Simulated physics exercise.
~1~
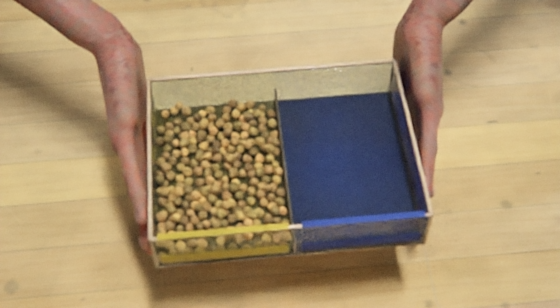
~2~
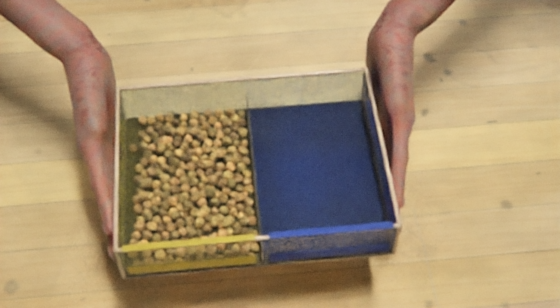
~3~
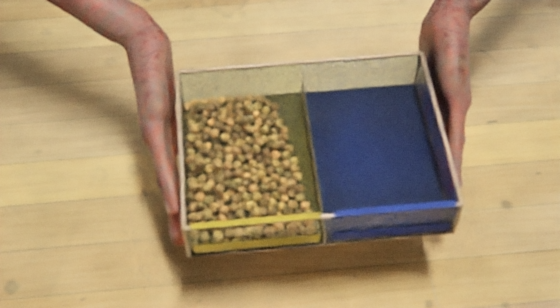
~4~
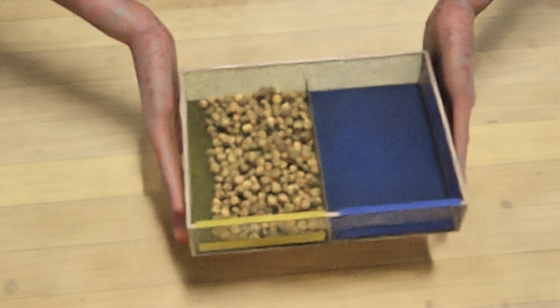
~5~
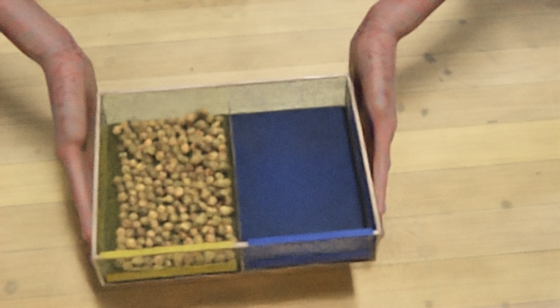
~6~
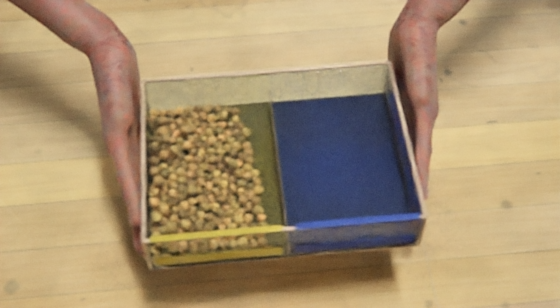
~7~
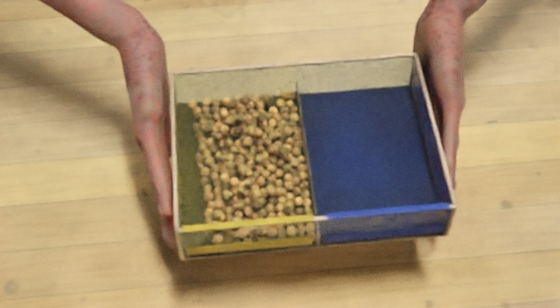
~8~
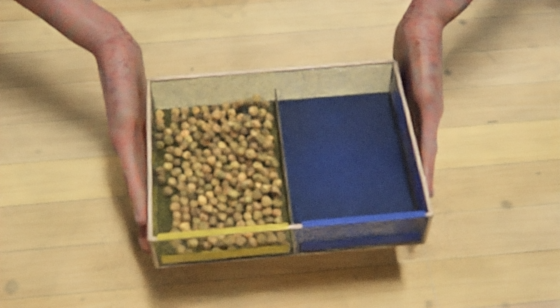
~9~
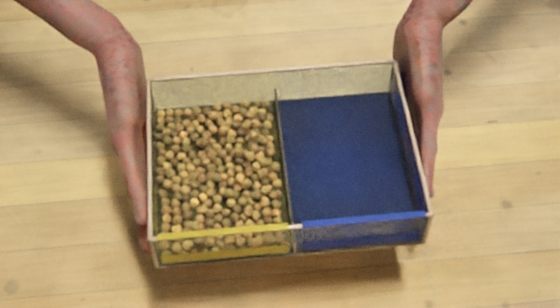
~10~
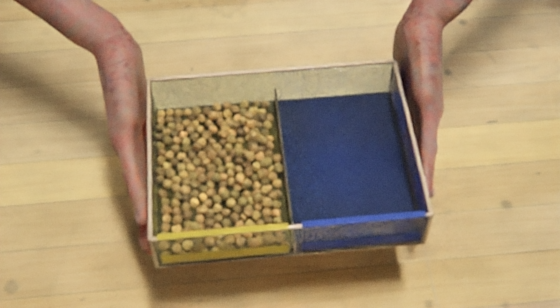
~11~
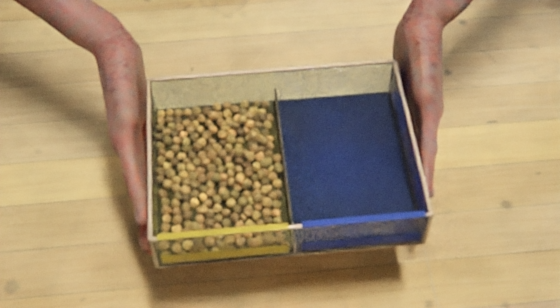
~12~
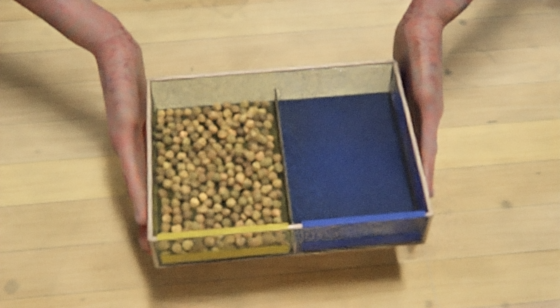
Chickpeas slide about as two hands shake a divided box, then settle on the yellow side.
